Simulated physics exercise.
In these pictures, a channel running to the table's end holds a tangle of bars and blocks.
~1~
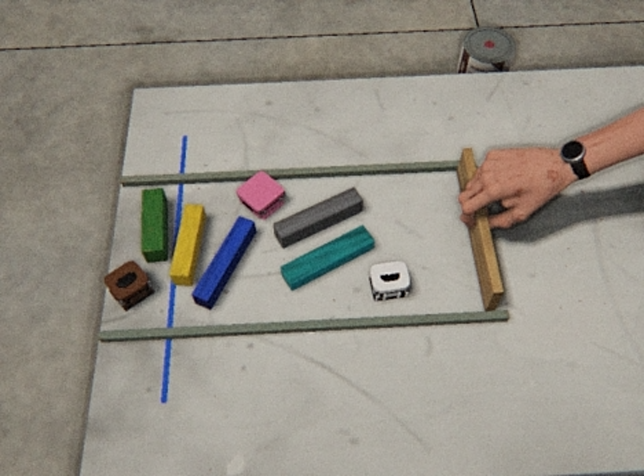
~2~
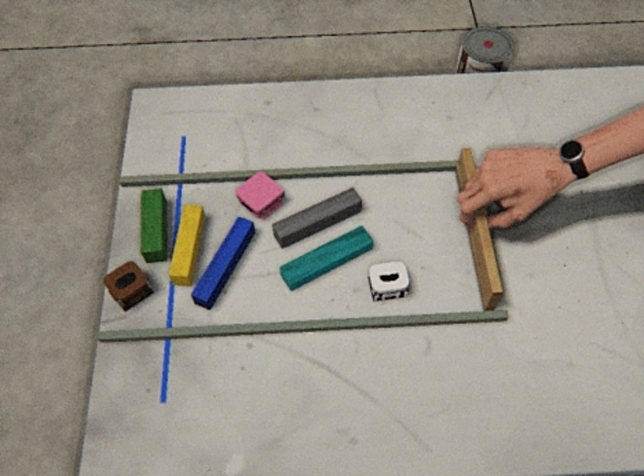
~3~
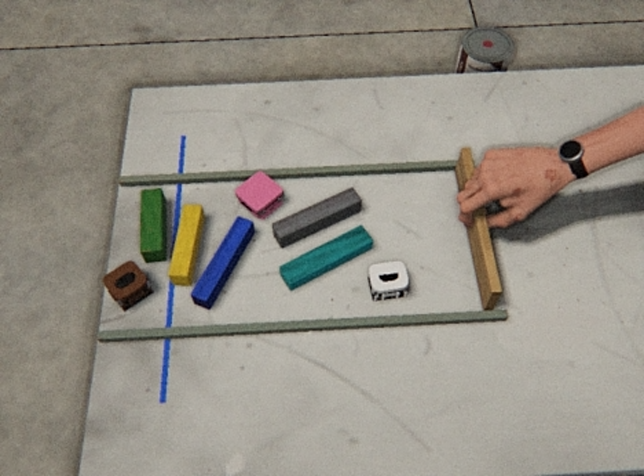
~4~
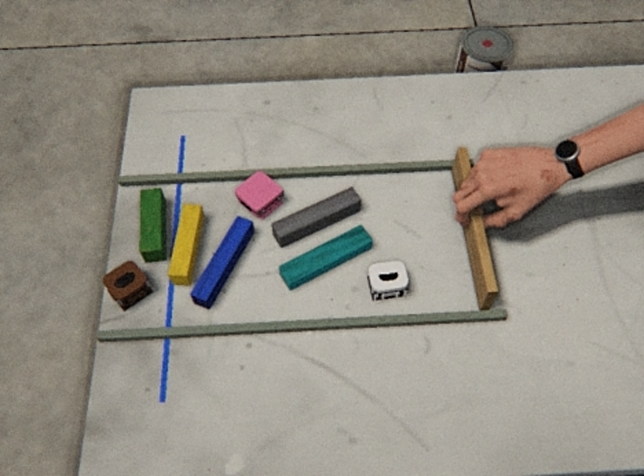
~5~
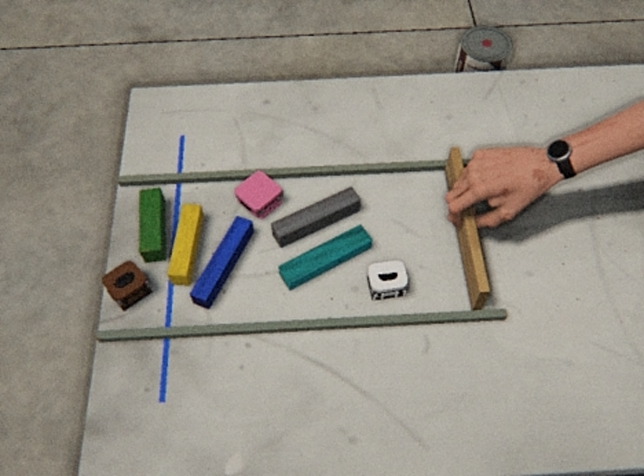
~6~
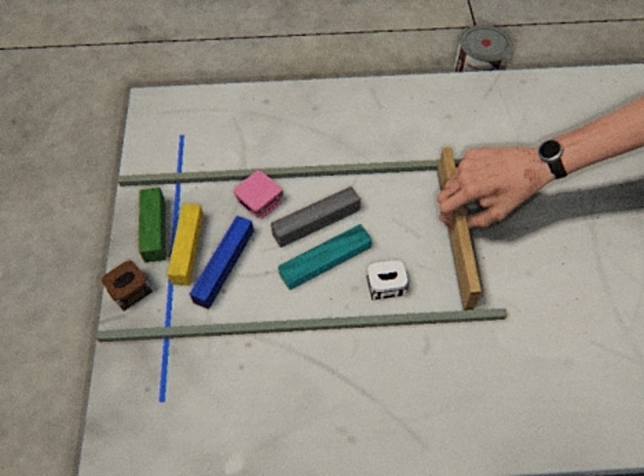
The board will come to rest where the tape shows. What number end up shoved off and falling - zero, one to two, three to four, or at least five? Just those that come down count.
The count is three to four.
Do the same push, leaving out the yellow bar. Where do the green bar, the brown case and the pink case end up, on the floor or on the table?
Final state: Green bar off, brown case off, pink case in place.
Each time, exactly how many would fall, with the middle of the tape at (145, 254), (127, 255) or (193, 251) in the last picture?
Floor tally per try: 4 / 7 / 1.
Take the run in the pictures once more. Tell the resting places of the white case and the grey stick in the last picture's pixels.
The white case ends up near (150, 297), and the grey stick near (135, 238).
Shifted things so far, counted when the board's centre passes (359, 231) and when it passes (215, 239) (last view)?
Counting first: 3, next 8.
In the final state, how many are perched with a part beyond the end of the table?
Overhanging: 2.
Soon after, none off yet; brown case at rest near (127, 285); green bar at rest near (152, 224); yellow bar at rest near (186, 244).
After that, none off yet; brown case at rest near (126, 285); green bar moving near (146, 222); yellow bar displaced a little near (167, 242).
In the end, the number that fall off is three or four; gone, blue stick, yellow bar, green bar and brown case.
